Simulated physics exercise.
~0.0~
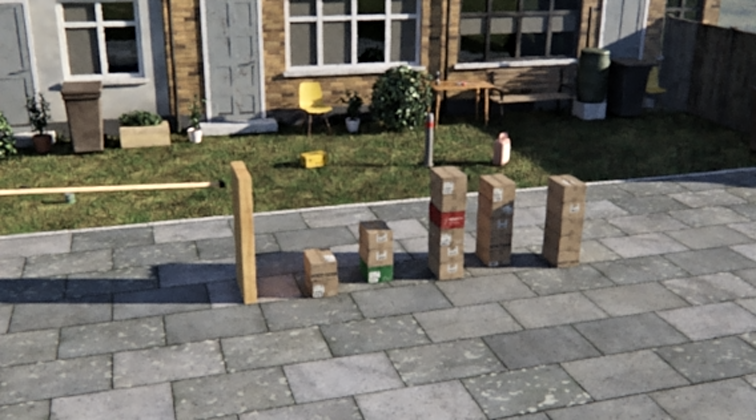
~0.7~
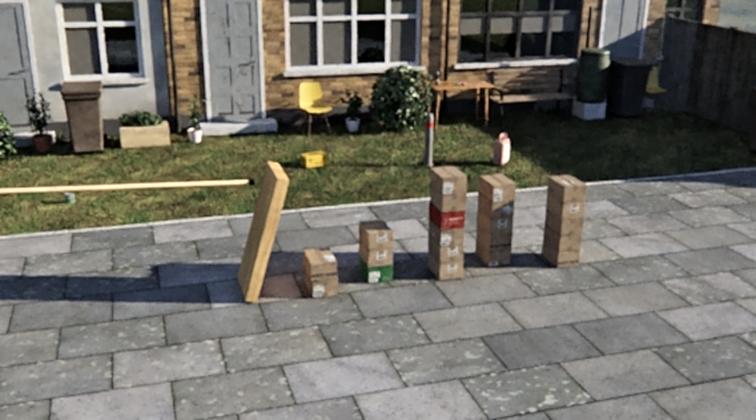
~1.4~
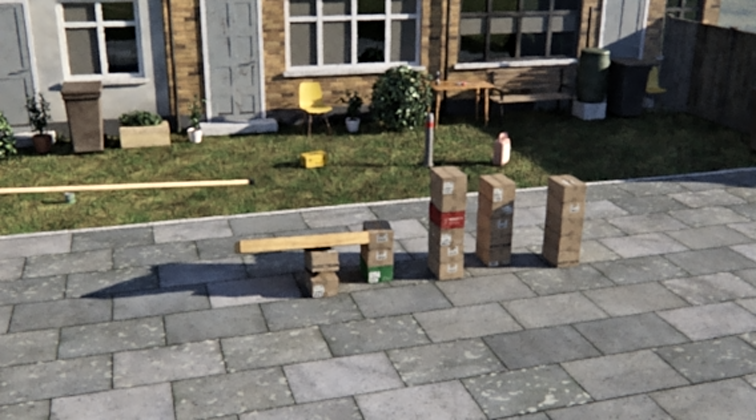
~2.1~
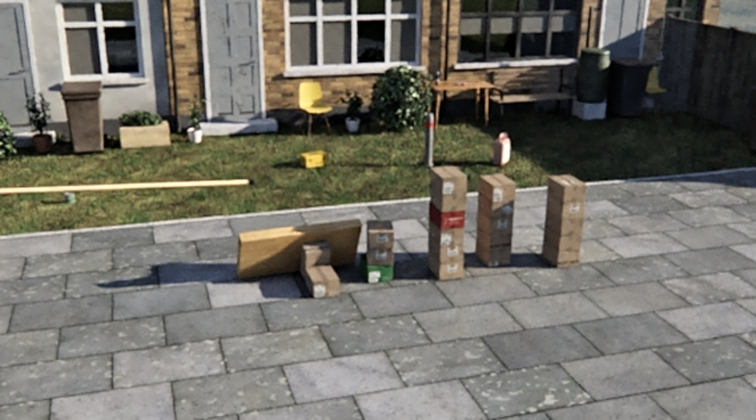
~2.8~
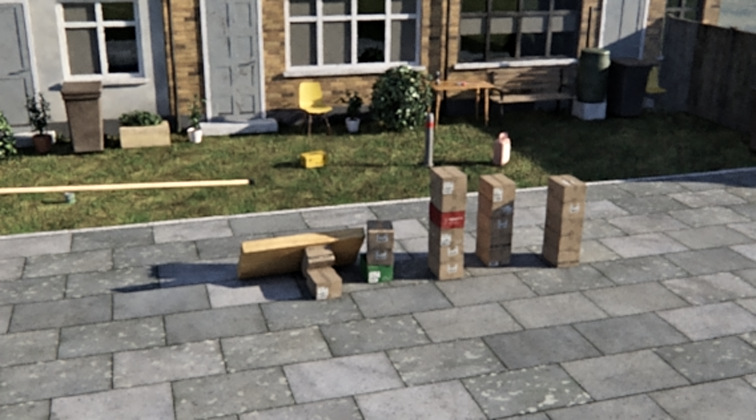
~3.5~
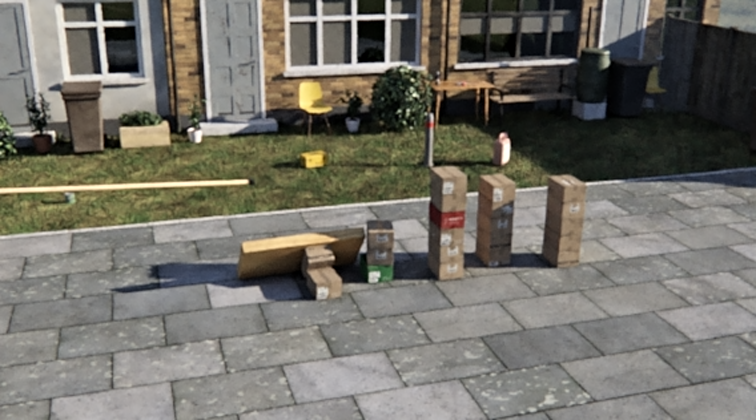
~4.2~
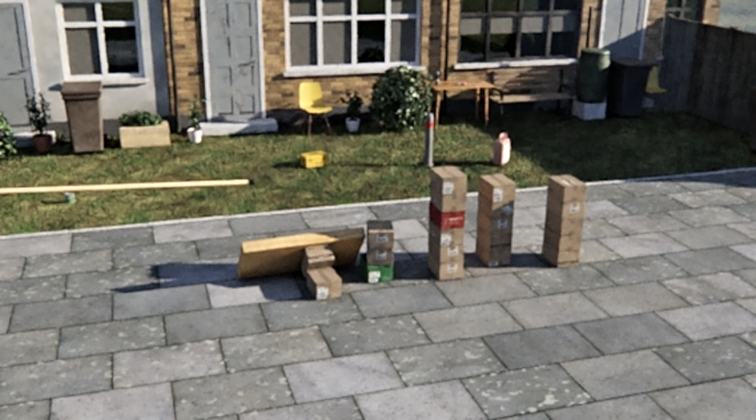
The footage shows a pole pushing the top of an upright wooden board, which tips right onto the nearest short stack of parcels, knocks it askew and settles on its side behind it, while the stacks with green and red parcels and the others beyond stay standing.
